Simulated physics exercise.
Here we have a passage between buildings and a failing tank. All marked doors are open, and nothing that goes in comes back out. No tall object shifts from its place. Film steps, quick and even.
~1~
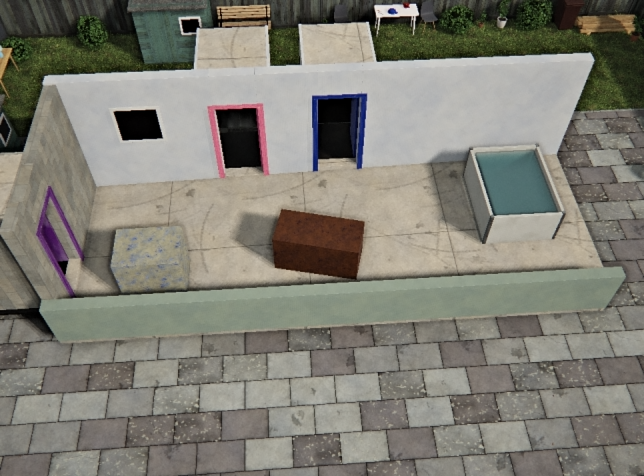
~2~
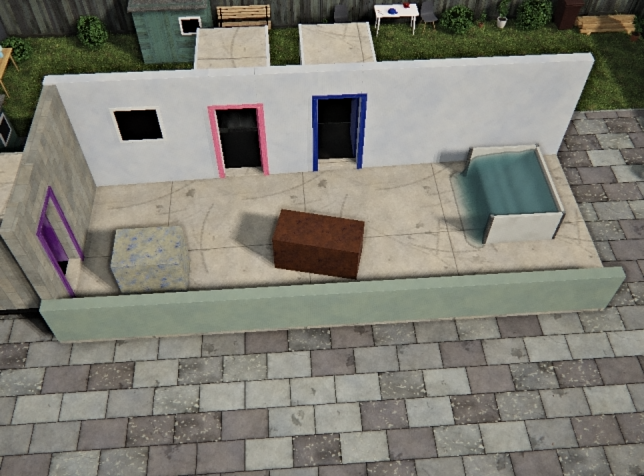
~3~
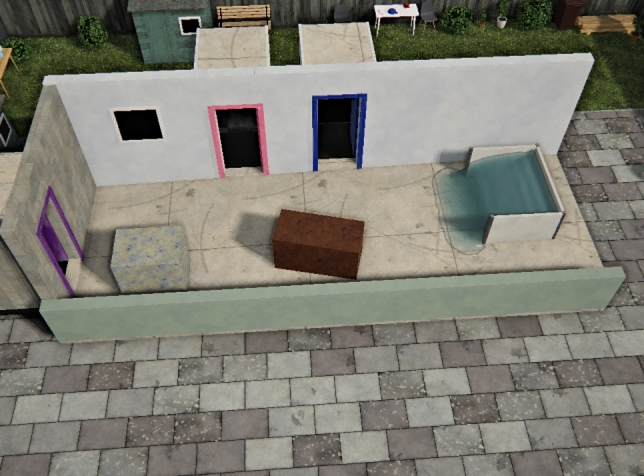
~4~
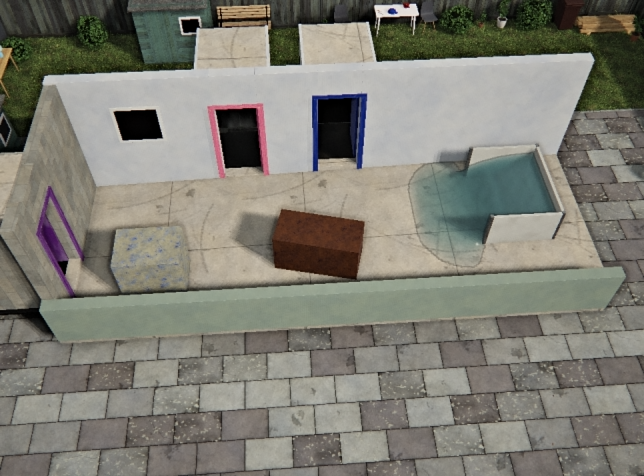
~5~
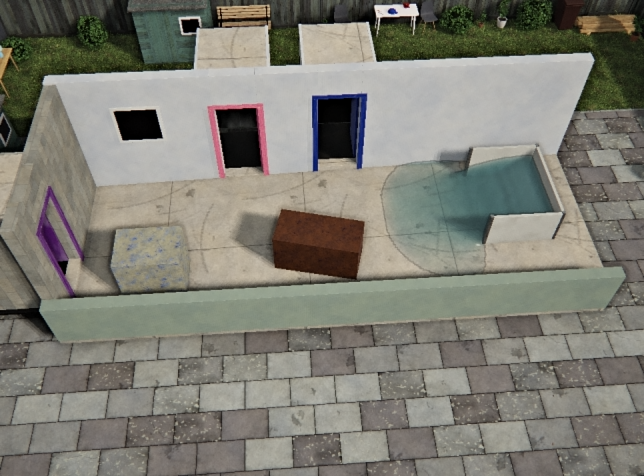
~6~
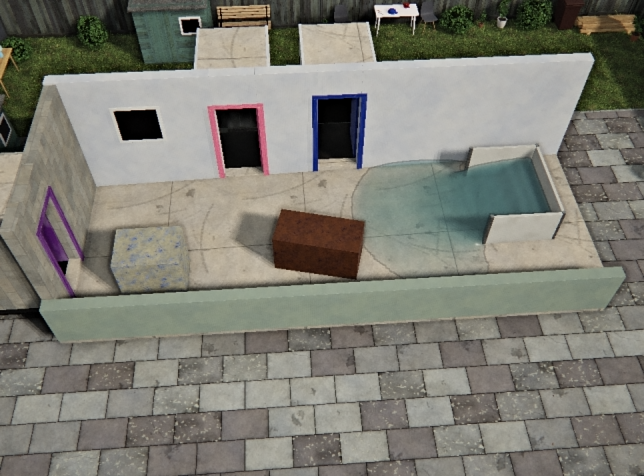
The clip opens on a walled passage with pink- and blue-framed doorways, a speckled block, a reddish-brown block and a full, still tank at right. The tank's left side gives way and water pours out leftward across the pale floor, spreading in a widening curved sheet until it reaches the reddish-brown block.
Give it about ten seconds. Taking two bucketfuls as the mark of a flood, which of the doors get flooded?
The purple door gets flooded, the pink door gets flooded, the blue door stays below the mark.
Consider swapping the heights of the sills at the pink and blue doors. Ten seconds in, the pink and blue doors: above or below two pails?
Well, the pink door comes in under the cap, while the blue door breaks the cap.
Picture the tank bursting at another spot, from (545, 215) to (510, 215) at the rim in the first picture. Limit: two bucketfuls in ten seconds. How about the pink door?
Door pink: It stays beneath the limit.
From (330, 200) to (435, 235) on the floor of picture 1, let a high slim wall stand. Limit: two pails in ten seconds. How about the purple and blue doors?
Note - purple: Past threshold; blue: Past threshold.
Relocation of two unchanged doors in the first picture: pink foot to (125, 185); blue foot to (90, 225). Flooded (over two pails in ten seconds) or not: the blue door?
Note: Blue door breaks the limit.
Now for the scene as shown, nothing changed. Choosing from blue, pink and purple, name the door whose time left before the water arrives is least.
The blue door.
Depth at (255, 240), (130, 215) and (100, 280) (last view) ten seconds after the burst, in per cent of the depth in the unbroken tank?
Readings in sequence: 12, 20, 20 percent.
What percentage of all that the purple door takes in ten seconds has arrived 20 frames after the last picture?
Around 0 in a hundred.
A moment on, water covers 40 % of the floor; the purple door not reached, the pink door not reached, the blue door wet at the sill, nothing in.
Next, water covers 65 % of the floor; the purple door not reached, the pink door under two buckets in, the blue door wet at the sill, nothing in.
Then, water covers 75 % of the floor; the purple door wet at the sill, nothing in, the pink door under two buckets in, the blue door wet at the sill, nothing in.
Later, water covers 80 % of the floor; the purple door over two buckets in, the pink door under two buckets in, the blue door wet at the sill, nothing in.
In the end, water covers 65 % of the floor; the purple door far over two buckets in, the pink door over two buckets in, the blue door wet at the sill, nothing in.
